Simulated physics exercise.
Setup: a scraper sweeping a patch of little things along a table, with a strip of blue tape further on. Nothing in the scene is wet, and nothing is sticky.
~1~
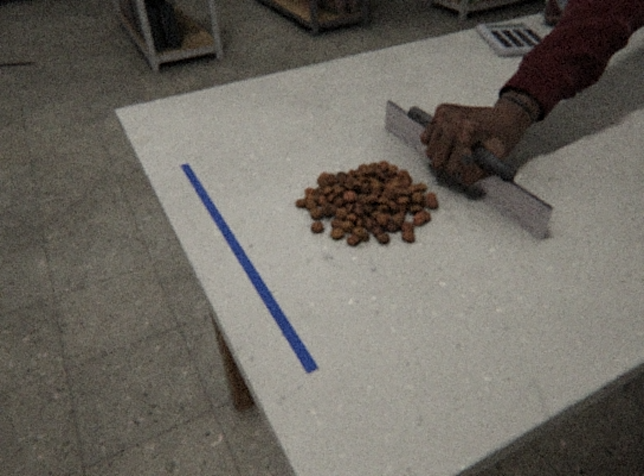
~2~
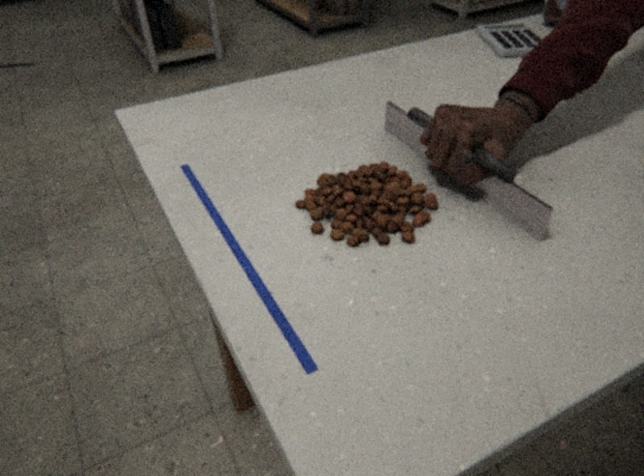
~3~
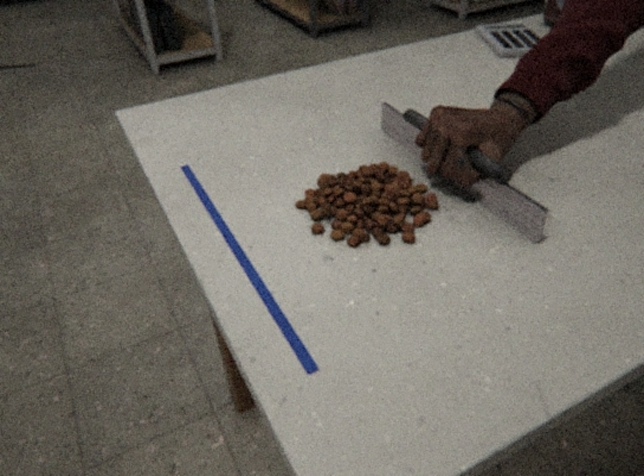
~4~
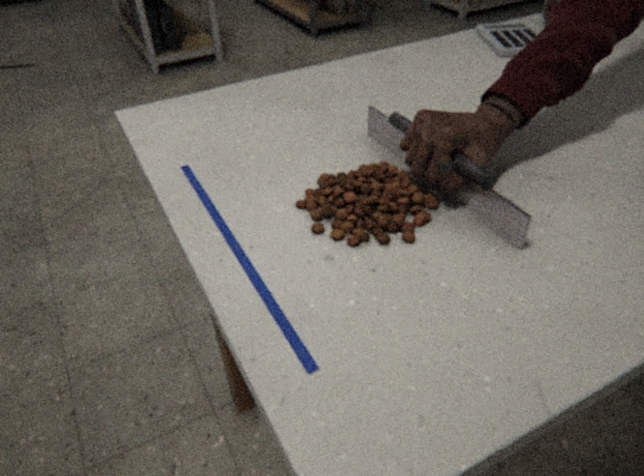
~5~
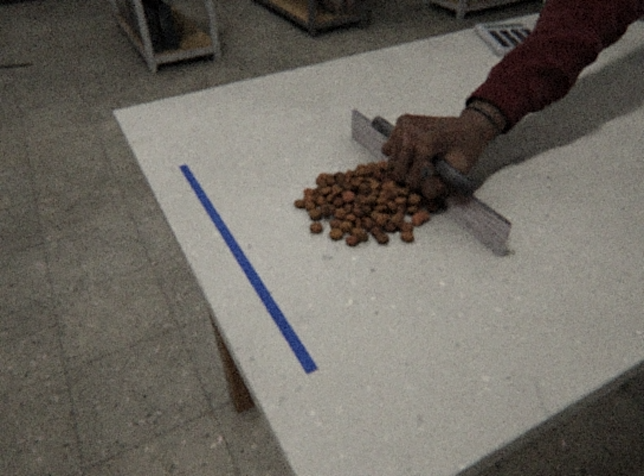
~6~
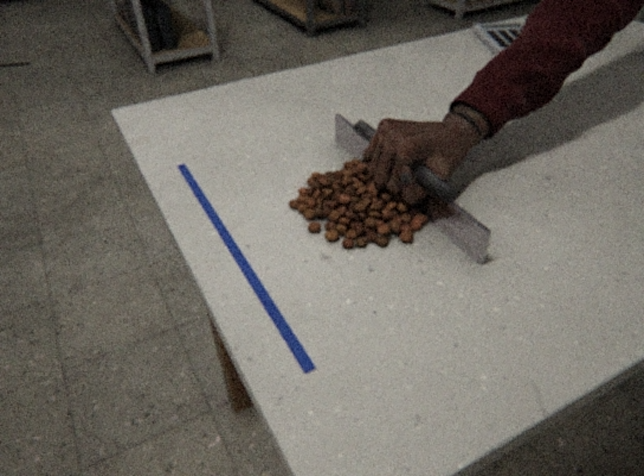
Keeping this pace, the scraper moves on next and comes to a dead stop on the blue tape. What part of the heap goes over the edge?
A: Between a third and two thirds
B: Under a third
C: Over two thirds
(A) Between a third and two thirds.
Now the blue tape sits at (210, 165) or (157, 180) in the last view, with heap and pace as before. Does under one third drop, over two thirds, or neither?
First try: Below one third; second try: Over two thirds.
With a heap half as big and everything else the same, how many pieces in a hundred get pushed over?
I'd expect around 40 per cent.
Soon, scraper still moving, near (314, 190); heap all on the table, its front near (228, 239).
A while on, scraper stopped at the blue tape; heap about a third over the edge.
Towards the end, scraper stopped at the blue tape; heap about half over the edge.
Finally, scraper stopped at the blue tape; heap about half over the edge.
